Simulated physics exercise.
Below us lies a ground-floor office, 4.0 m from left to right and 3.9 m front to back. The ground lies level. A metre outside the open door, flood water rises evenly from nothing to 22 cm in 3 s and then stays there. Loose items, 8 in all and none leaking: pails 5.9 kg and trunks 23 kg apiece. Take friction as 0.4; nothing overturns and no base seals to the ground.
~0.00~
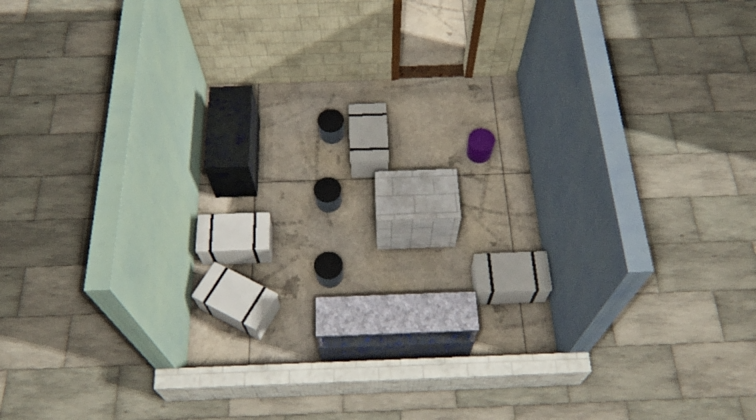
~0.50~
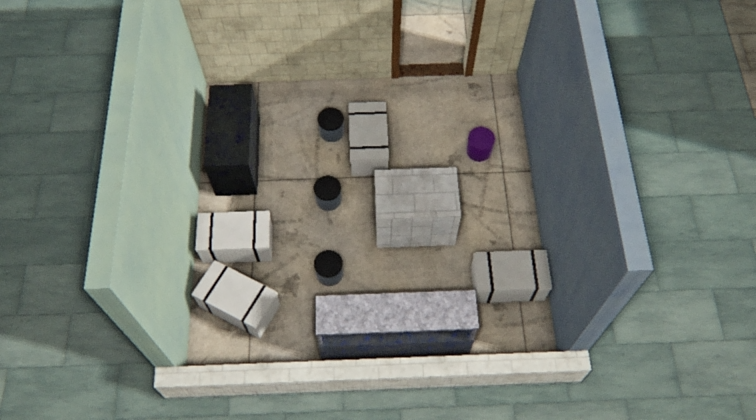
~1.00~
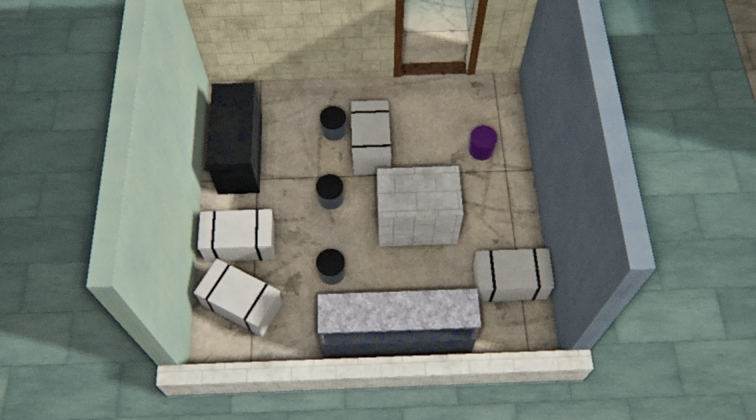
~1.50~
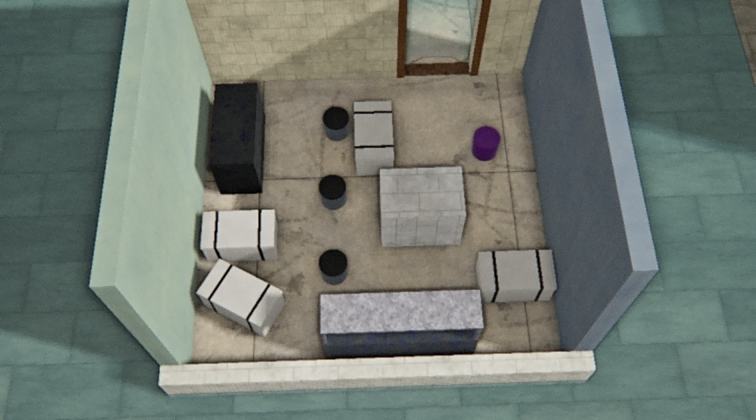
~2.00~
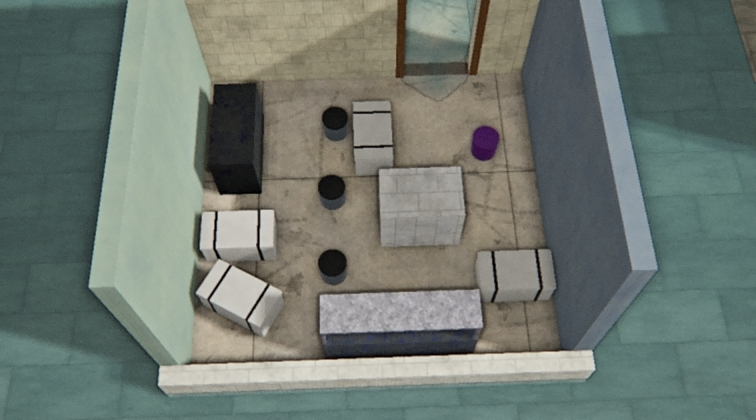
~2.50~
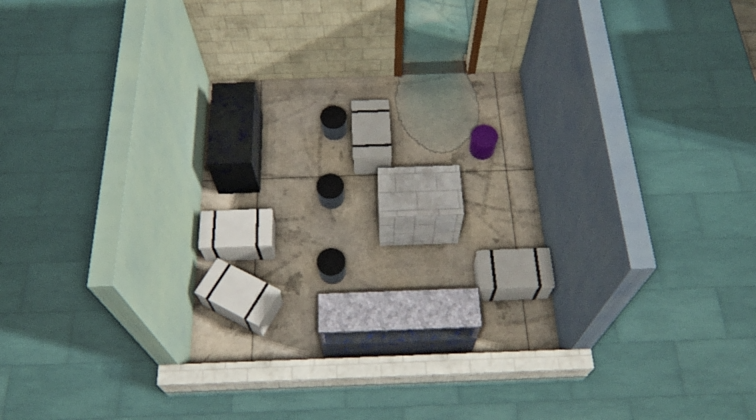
A small walled office with an open doorway in its back wall is seen from high above, with paved ground around it. Black-banded pale trunks, three dark pails in a column, a tall black cabinet at left, a pale block near the centre, a grey counter in front and a purple pail at right stand still. Greenish water covers the ground outside, then spreads in through the doorway as the camera sways slightly.
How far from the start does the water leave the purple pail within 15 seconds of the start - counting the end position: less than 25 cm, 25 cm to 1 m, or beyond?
The purple pail travels far.
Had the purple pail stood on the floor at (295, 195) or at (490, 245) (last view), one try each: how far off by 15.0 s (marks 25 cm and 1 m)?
In turn: It travels far; it travels far.
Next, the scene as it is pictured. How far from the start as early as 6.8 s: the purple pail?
About 200 cm.
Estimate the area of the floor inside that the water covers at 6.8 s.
Some 11.0 m2.
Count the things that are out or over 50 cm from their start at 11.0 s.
4 of them.
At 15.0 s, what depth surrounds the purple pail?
Roughly 17 cm.
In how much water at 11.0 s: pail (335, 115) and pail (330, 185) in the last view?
Roughly 6 and 9 cm.
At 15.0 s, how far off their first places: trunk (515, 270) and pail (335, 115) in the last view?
In turn: 60 cm, 50 cm.
After 3.5 s the purple pail is near (489, 145), 0.1 m from its start, aground; 0 afloat.
After 6.8 s the purple pail is near (540, 305), 2.2 m from its start, afloat; 2 afloat.
After 11.0 s the purple pail is near (544, 319), 2.4 m from its start, afloat; 5 afloat.
After 15.0 s the purple pail is near (538, 326), 2.4 m from its start, afloat; 8 afloat.
